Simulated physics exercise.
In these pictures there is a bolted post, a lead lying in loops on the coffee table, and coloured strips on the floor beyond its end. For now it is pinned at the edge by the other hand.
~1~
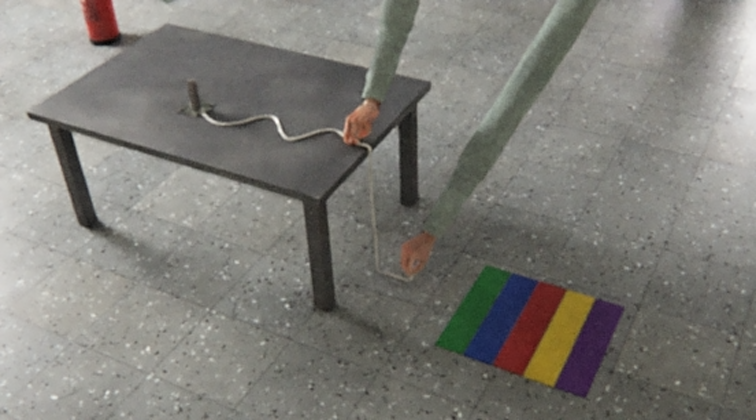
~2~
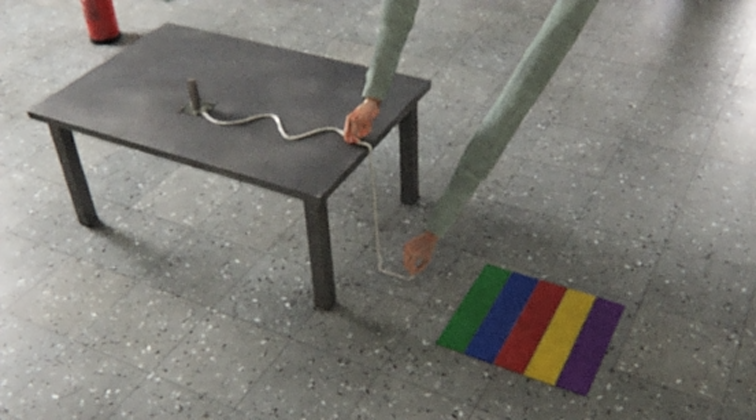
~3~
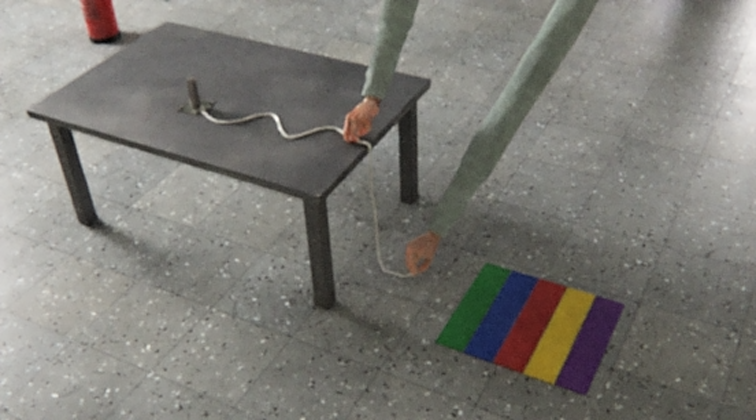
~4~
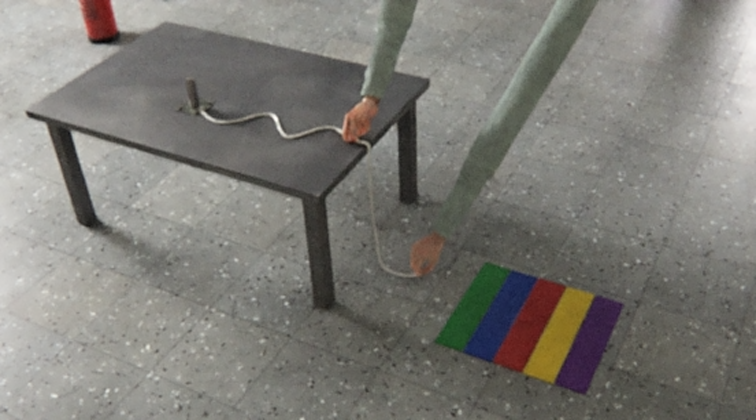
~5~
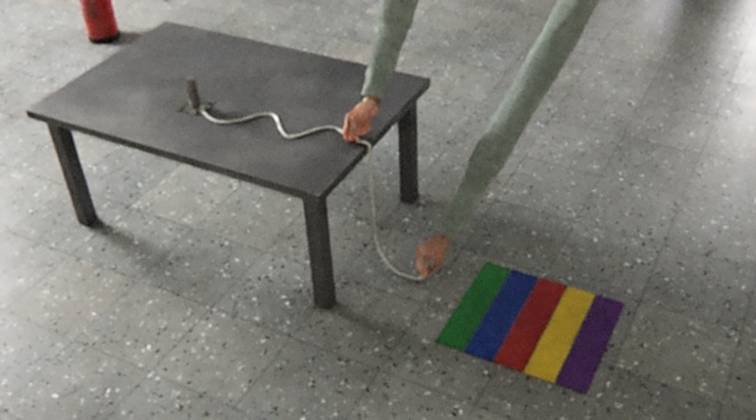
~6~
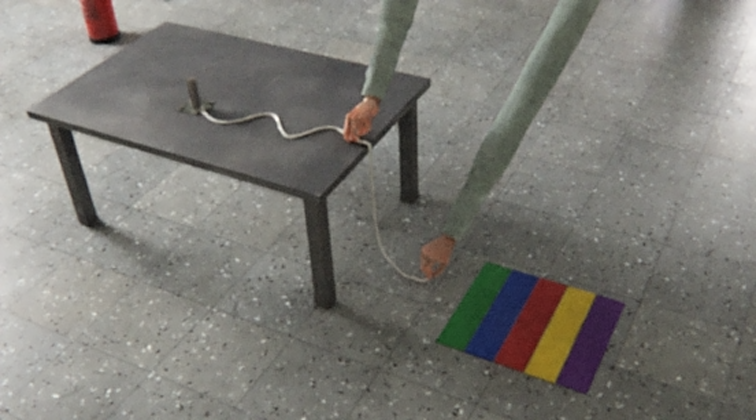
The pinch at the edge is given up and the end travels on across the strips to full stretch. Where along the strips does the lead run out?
Over the yellow strip.
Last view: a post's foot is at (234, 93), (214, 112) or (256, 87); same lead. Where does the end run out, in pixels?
The first try gives about (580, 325), the second about (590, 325) and the third about (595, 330).
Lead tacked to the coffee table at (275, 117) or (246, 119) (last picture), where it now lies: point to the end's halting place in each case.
Try one gives (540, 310); try two gives (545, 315).
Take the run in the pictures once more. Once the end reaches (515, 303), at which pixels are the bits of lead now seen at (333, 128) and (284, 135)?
They sit at (366, 145) and (317, 134), in that order.
Early on, end near (515, 303); over blue.
Midway, end near (545, 312); over red.
At the end of the slack, end near (562, 317); over yellow. The end stops over the yellow strip.
